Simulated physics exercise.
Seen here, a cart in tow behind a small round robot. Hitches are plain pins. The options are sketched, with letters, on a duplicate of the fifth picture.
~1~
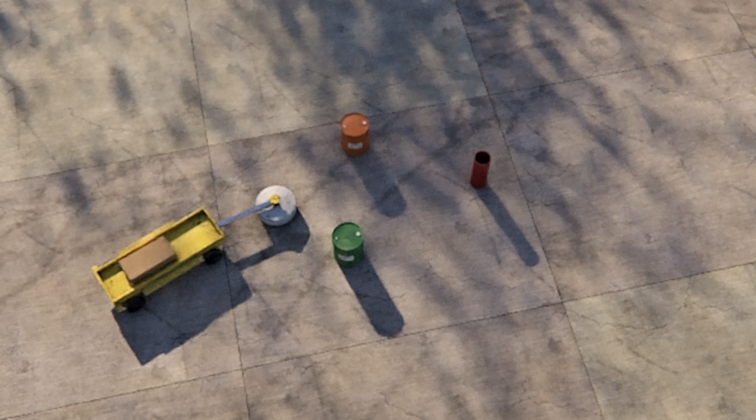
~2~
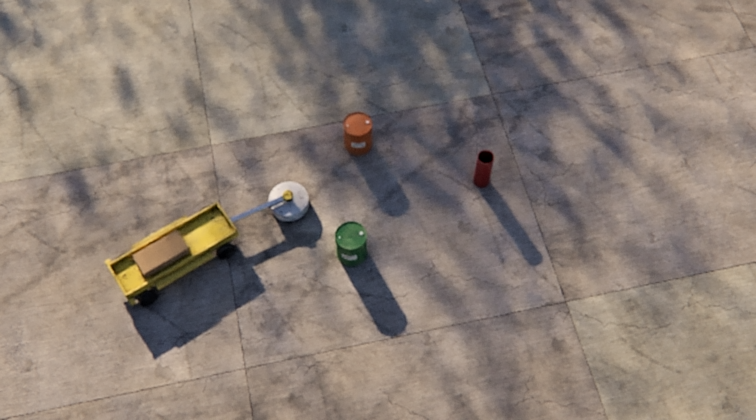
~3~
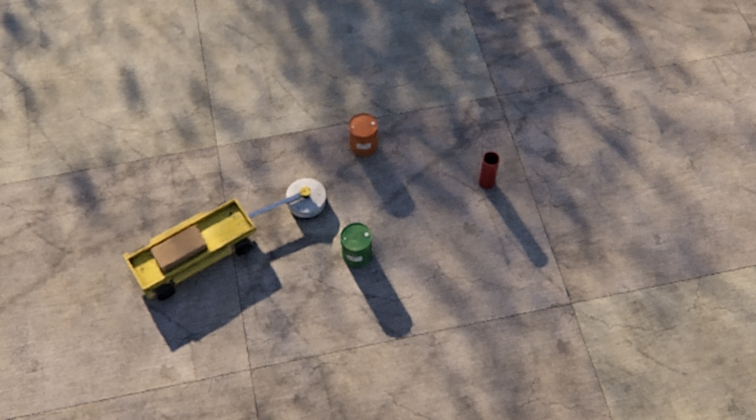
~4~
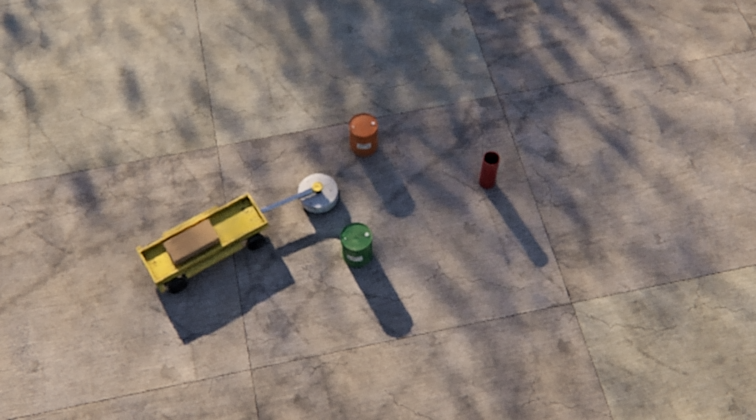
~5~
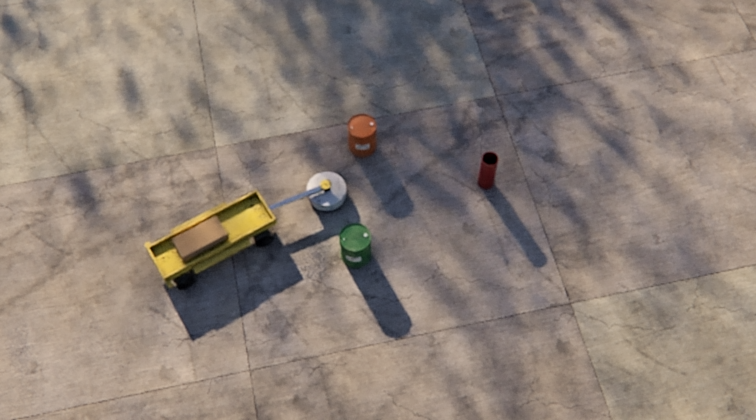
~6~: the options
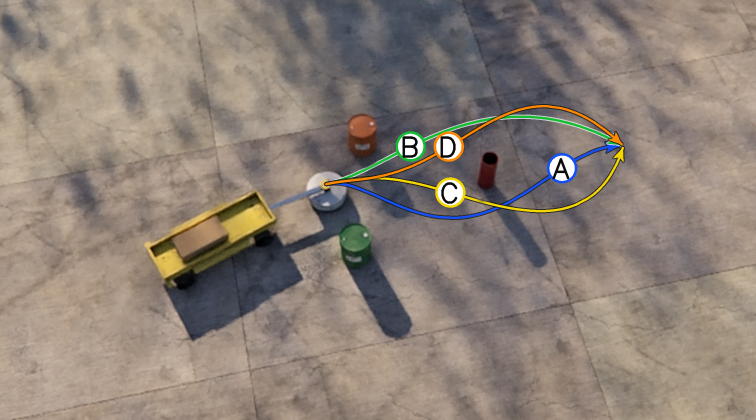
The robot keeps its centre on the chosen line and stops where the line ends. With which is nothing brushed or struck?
It should follow D.
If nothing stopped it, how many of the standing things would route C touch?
One.
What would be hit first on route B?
The orange keg.
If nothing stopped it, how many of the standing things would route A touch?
In all, two.
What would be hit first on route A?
It meets the green keg.
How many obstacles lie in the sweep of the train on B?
One.
On the marked copy, A from (326, 184) via (484, 213) to (619, 146); B from (326, 184) via (469, 124) to (621, 145); C from (326, 184) via (494, 205) to (623, 148); D from (326, 184) via (477, 129) to (622, 144).
Taking D. A third of the way, robot (438, 158), cart (327, 193).
Two thirds of the way, robot (534, 113), cart (432, 149).
When it is over, robot (621, 152), cart (507, 134); nothing has been touched.
As for the rest, A meets the green keg and red post; B meets the orange keg; C meets the red post.
